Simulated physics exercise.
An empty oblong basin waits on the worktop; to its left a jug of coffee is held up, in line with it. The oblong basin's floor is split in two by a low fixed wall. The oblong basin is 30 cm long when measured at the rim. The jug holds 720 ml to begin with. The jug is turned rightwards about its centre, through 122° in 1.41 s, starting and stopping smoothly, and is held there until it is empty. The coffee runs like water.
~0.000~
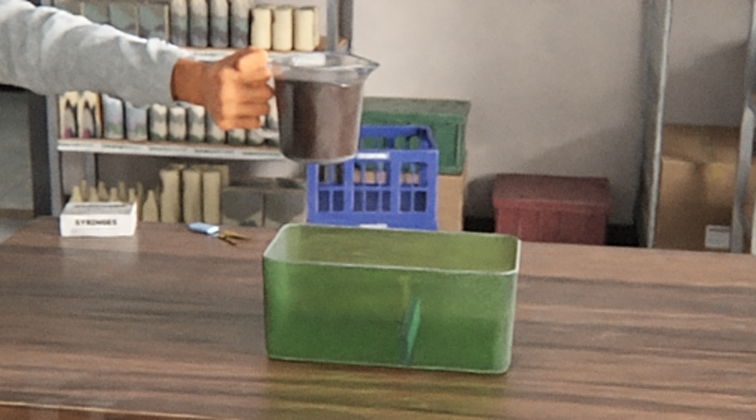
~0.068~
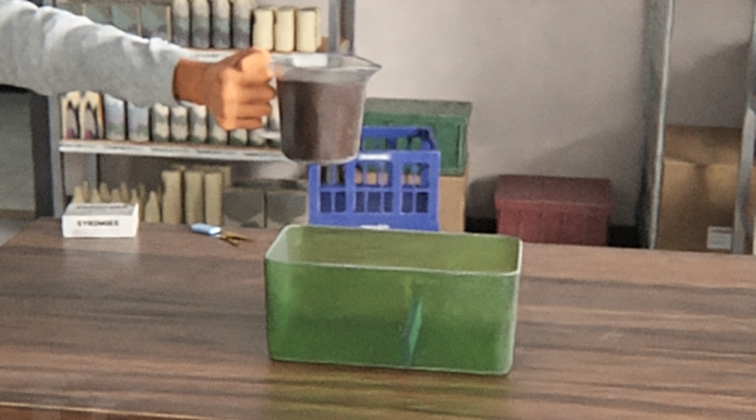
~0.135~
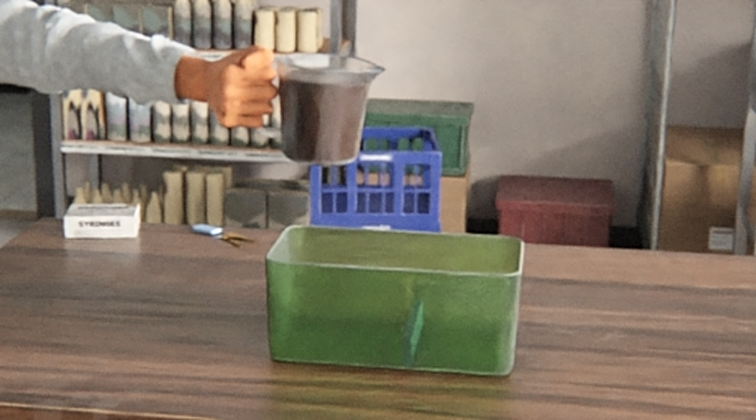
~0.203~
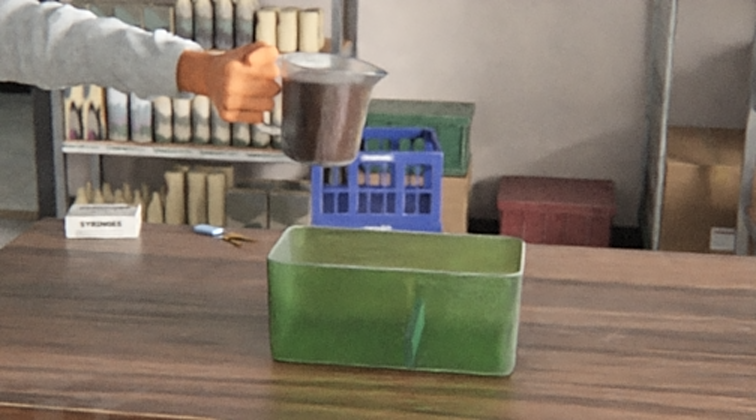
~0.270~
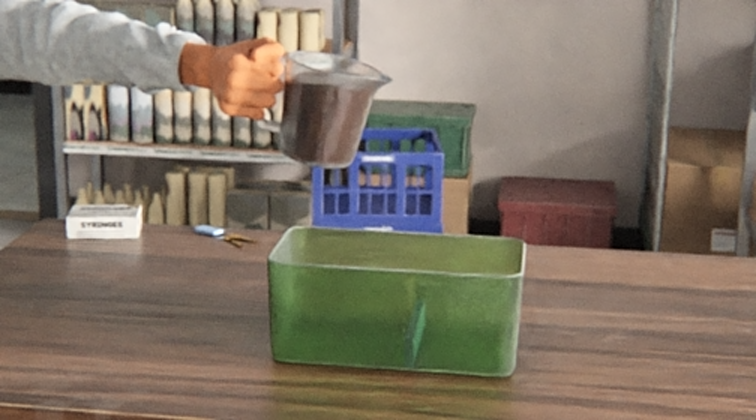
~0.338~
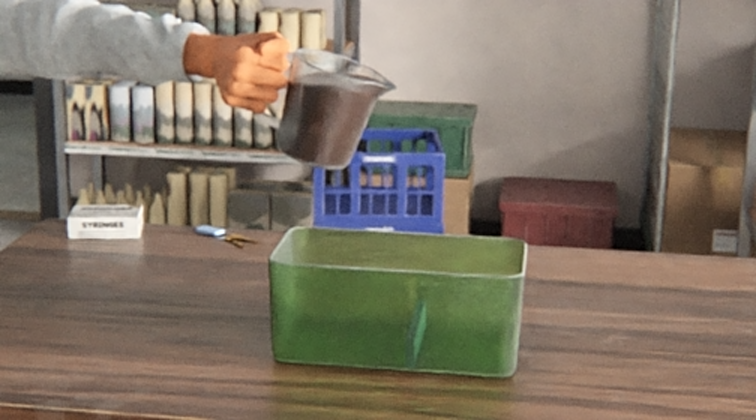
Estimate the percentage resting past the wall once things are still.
I would say roughly 75 percent.
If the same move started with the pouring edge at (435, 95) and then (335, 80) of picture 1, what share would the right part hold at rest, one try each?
Try 1: 60 %; try 2: 15 %.
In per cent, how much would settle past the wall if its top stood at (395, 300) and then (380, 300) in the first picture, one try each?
85 per cent first, 95 per cent second.
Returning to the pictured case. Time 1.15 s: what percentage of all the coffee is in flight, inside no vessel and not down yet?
It comes to some 12 percent of the total.
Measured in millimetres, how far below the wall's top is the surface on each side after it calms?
The left side gives some 30 mm, the right side some 6 mm.
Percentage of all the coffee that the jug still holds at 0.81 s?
Around 64 percent.
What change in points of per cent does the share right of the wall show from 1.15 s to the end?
Its share increases, some 2 in a hundred.
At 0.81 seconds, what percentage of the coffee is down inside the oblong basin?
Near 14 in a hundred.
By 0.81 s the tilt is 75° and 64 per cent is still to pour, 0 is left of the wall and 14 right of it.
By 1.15 s the tilt is 112° and 8 per cent is still to pour, 8 is left of the wall and 72 right of it.
By 1.52 s the tilt is 122° and 0 per cent is still to pour, 22 is left of the wall and 76 right of it.
By 1.91 s the tilt is 122° and 0 per cent is still to pour, 24 is left of the wall and 75 right of it.
At rest 24 per cent lies left of the wall, 75 right of it and 1 outside.
